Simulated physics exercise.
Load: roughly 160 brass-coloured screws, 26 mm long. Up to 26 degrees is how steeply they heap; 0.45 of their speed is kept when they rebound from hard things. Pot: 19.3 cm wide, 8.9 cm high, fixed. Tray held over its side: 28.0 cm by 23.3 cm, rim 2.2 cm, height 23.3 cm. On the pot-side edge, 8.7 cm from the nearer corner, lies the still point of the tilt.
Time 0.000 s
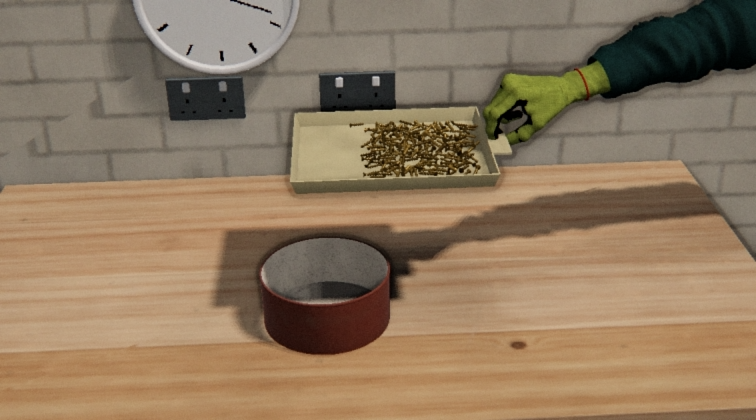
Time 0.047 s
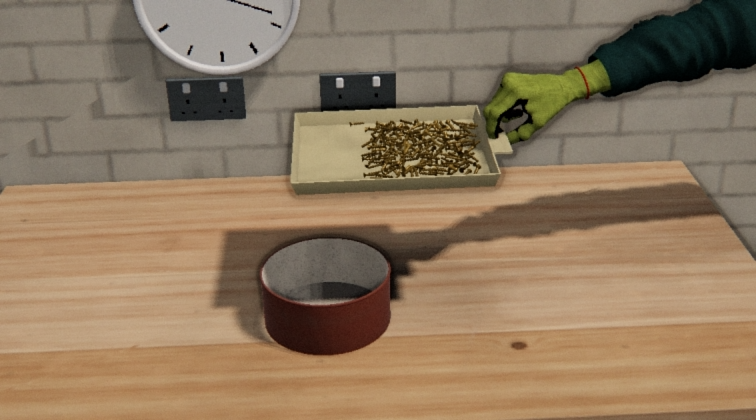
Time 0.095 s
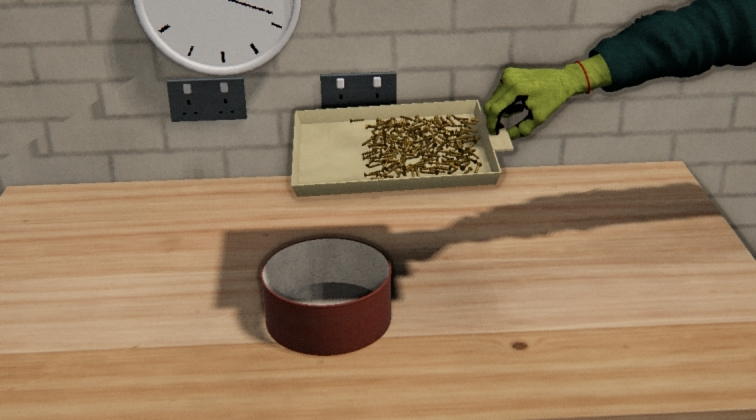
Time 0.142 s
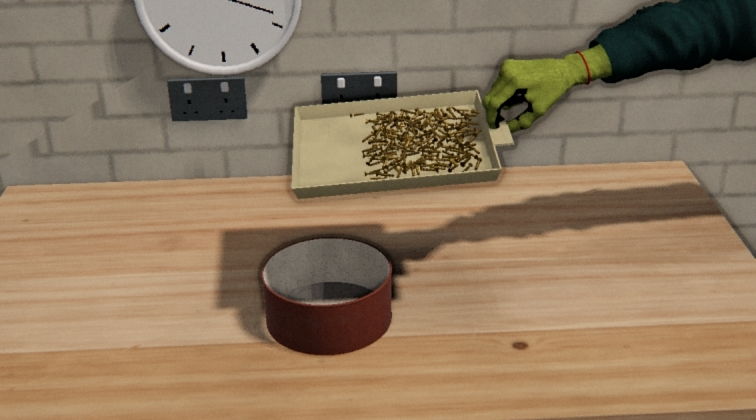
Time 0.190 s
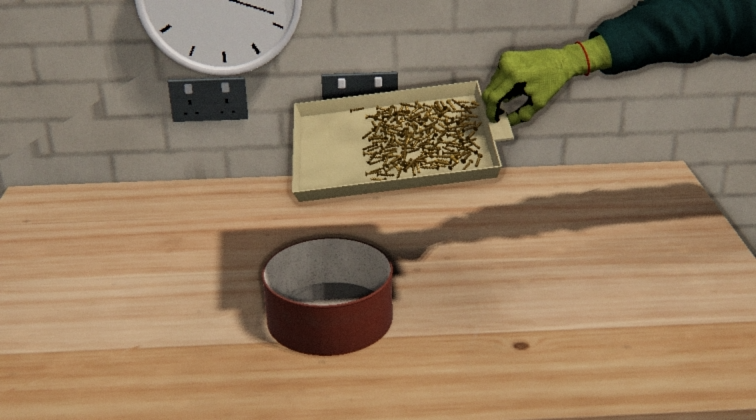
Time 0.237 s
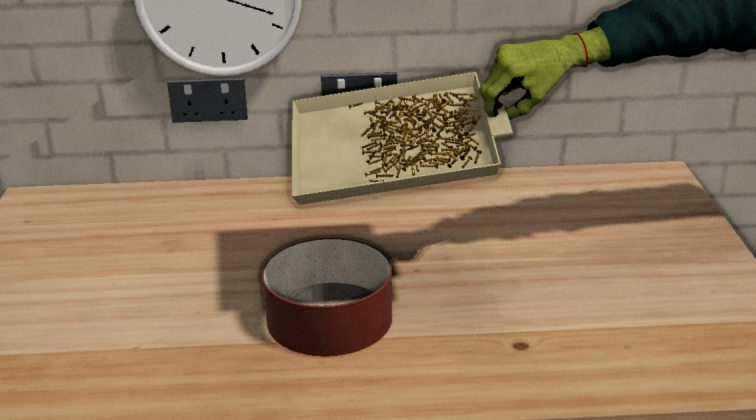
A green-gloved hand gradually tilts a tray of brass-coloured screws behind a red pot.
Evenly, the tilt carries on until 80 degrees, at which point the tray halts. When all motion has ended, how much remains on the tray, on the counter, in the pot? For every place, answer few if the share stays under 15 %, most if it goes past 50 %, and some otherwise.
Shares - left on the tray: Few; counter: Few; pot: Most.
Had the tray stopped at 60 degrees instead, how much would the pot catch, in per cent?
40 %.
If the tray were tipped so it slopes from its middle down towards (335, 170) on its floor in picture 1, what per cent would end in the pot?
Roughly 85 percent of them.
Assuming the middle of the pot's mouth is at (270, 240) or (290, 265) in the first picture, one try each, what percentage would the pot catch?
Near 0 and 80 percent, one try each.
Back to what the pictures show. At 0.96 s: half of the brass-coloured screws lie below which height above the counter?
I'd put it near 20 cm.
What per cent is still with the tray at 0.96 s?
Value: About 75%.
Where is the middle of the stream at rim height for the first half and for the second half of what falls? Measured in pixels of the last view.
It passes about (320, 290) first and (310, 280) afterwards.
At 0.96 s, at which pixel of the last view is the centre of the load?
I'd put it close to (323, 211).
After 0.67 s, tilt 45 degrees; the tray holds 100 %, the pot 0 %.
After 0.96 s, tilt 67 degrees; the tray holds 75 %, the pot 10 %.
After 1.35 s, tilt 80 degrees; the tray holds 15 %, the pot 70 %.
In the end, at 2.2 s, tray 5 %, counter 5 %, pot 90 %.
